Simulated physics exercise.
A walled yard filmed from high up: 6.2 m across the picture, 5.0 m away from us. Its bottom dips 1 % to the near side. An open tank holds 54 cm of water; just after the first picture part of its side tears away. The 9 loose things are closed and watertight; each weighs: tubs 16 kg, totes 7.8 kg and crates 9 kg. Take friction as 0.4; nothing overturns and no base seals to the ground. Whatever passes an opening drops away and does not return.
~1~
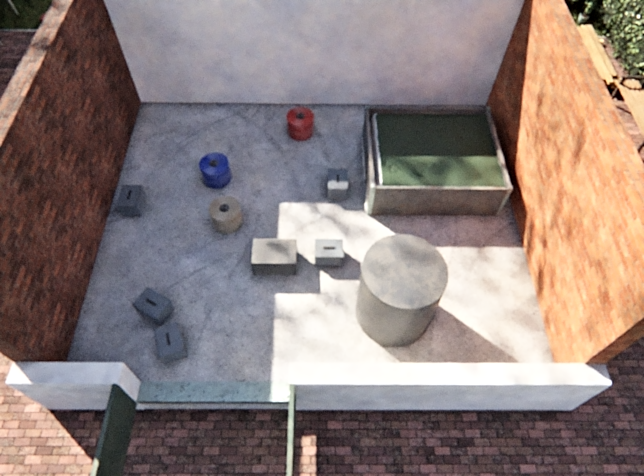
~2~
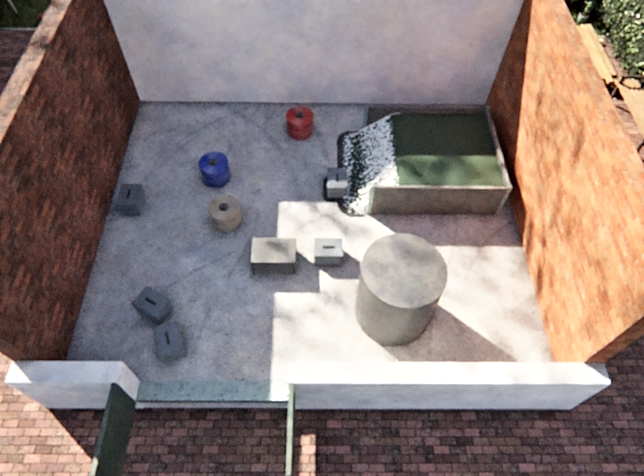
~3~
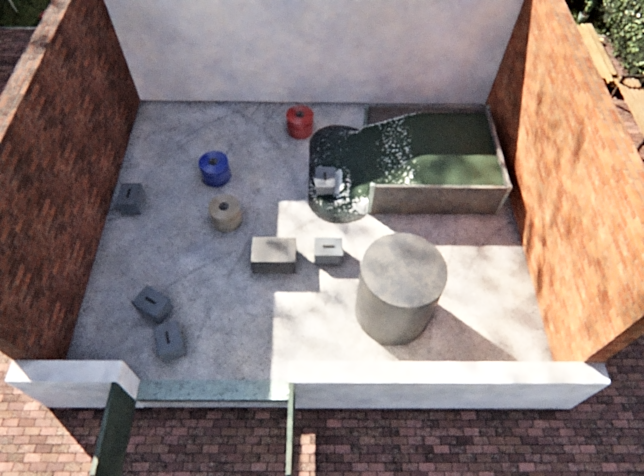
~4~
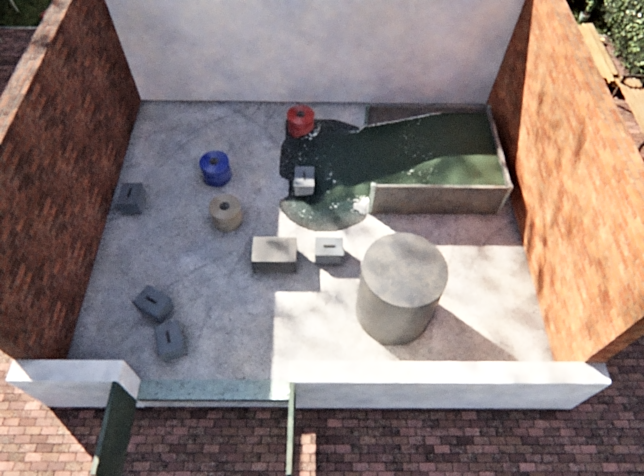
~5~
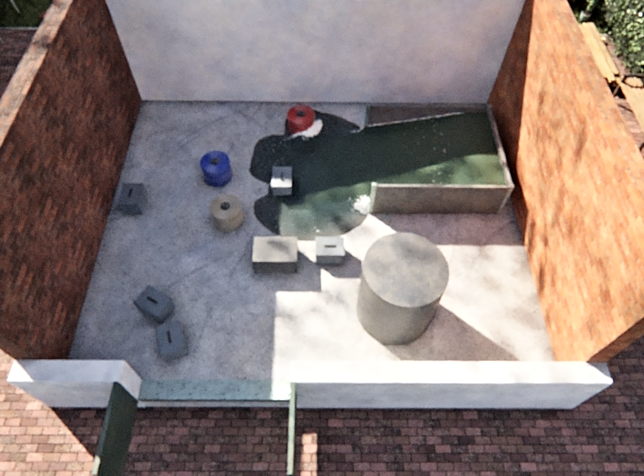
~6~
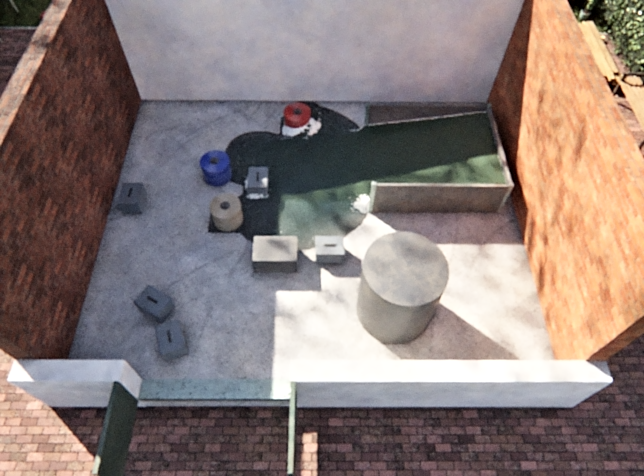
Walled yard from above, water pouring from an open tank's left side, pushing a small grey block left and nudging the red tub.
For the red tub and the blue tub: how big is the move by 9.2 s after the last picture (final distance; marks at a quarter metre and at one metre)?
The red tub ends far away; the blue tub ends far away.
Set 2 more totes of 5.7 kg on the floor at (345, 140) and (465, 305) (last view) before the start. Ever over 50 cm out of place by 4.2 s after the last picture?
In that order: Past it, less.
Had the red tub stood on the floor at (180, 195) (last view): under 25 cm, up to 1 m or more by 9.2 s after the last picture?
It ends far away.
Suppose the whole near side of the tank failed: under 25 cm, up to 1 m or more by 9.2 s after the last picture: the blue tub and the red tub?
In that case the blue tub holds its place, the red tub barely shifts.
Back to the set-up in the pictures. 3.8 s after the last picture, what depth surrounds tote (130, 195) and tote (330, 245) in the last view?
Roughly 14 and 1 cm.
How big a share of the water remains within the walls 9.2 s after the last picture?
About 74 per cent.
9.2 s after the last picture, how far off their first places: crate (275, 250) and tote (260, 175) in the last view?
In turn: 200 cm, gone out.
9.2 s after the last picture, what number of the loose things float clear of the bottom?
I count 1.
Then, 1.2 s after the last picture the red tub is near (231, 95), 1.3 m from its start, aground; the blue tub is near (127, 164), 1.3 m from its start, afloat; 0 of 9 are out; 1 afloat.
Then, 3.8 s after the last picture the red tub is near (145, 126), 2.5 m from its start, afloat; the blue tub is near (177, 201), 0.9 m from its start, afloat; 1 of 9 are out; 6 afloat.
Then, 6.2 s after the last picture the red tub is near (139, 141), 2.6 m from its start, aground; the blue tub is near (238, 277), 2.1 m from its start, aground; 4 of 9 are out; 2 afloat.
Then, 9.2 s after the last picture the red tub is near (139, 141), 2.6 m from its start, aground; the blue tub is near (250, 283), 2.2 m from its start, aground; 5 of 9 are out; 1 afloat.
